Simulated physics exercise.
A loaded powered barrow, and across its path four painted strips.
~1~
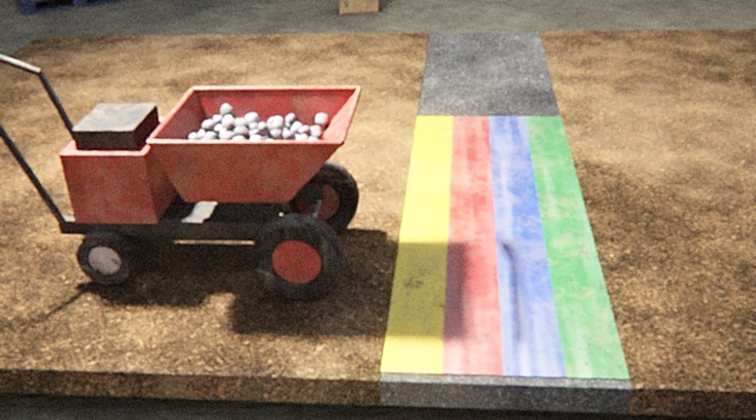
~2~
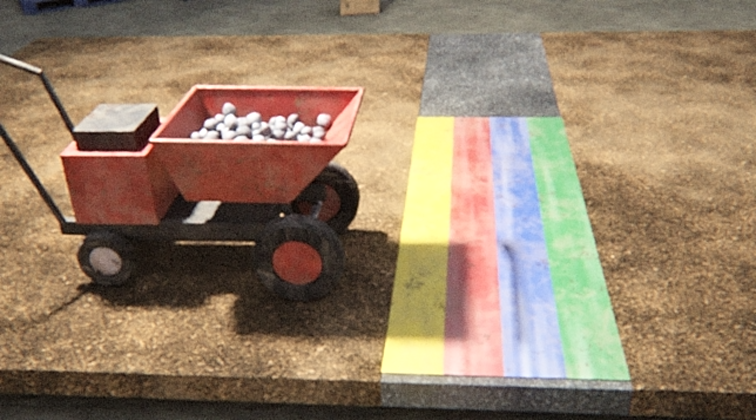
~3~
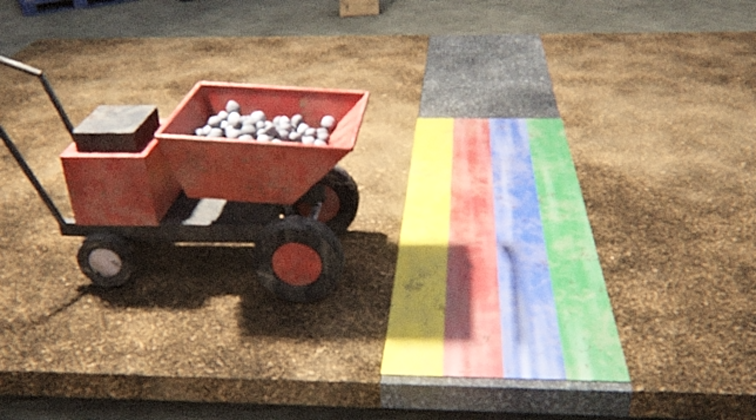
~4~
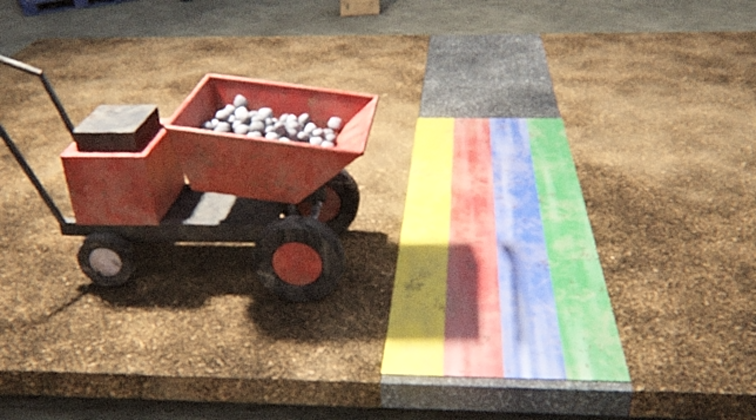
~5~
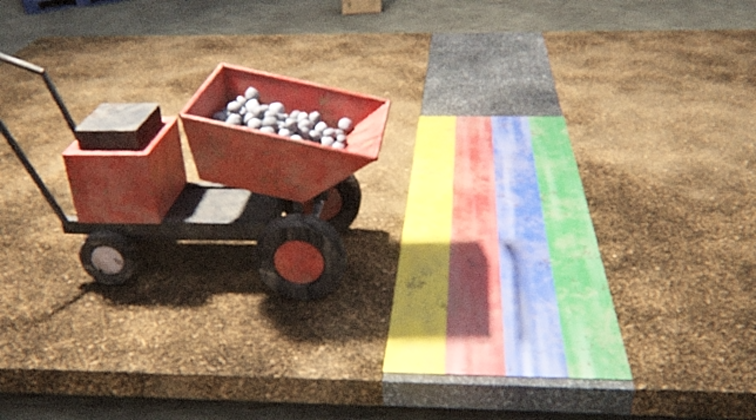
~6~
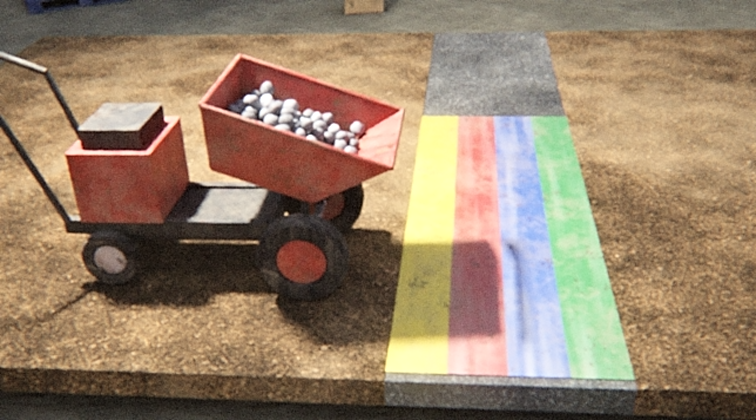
A red powered barrow with black tyres and a skip full of pale round cobbles stands at the left on brown, gritty ground, seen from slightly above and side-on. To its right, yellow, red, blue and green painted strips lie side by side, with a dark grey patch beyond. The skip slowly tilts forward to the right, its rear rising clearly, while the wheels and view stay practically still.
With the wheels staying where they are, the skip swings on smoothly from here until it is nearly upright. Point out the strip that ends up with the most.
The red one ends up with the most.
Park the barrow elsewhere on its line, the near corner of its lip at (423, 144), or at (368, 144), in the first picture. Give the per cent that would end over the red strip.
About 0 per cent, then about 30 per cent.
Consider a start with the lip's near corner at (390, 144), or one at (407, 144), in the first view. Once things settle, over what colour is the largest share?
Blue first, that blue strip second.
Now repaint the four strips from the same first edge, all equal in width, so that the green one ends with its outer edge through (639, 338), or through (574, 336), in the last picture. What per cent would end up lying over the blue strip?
About 20 per cent first, then about 30 per cent.
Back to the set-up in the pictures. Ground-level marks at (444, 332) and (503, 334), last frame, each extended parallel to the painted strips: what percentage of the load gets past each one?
Roughly 90 and 40 %.
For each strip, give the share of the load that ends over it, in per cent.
Estimated shares: Yellow strip 10 %, red strip 45 %, blue strip 25 %, green strip 10 %.
Soon, skip tipped steeply; all in the skip.
A while on, skip tipped steeply; most in the skip; about a quarter over the red strip; a stray few over the blue strip.
Towards the end, skip tipped right over; a small part in the skip; a small part over the yellow strip; about half over the red strip; about a quarter over the blue strip; a small part over the green strip; a stray few off the paint.
Finally, skip tipped right over; a small part in the skip; a small part over the yellow strip; about half over the red strip; about a quarter over the blue strip; a small part over the green strip; a stray few off the paint.
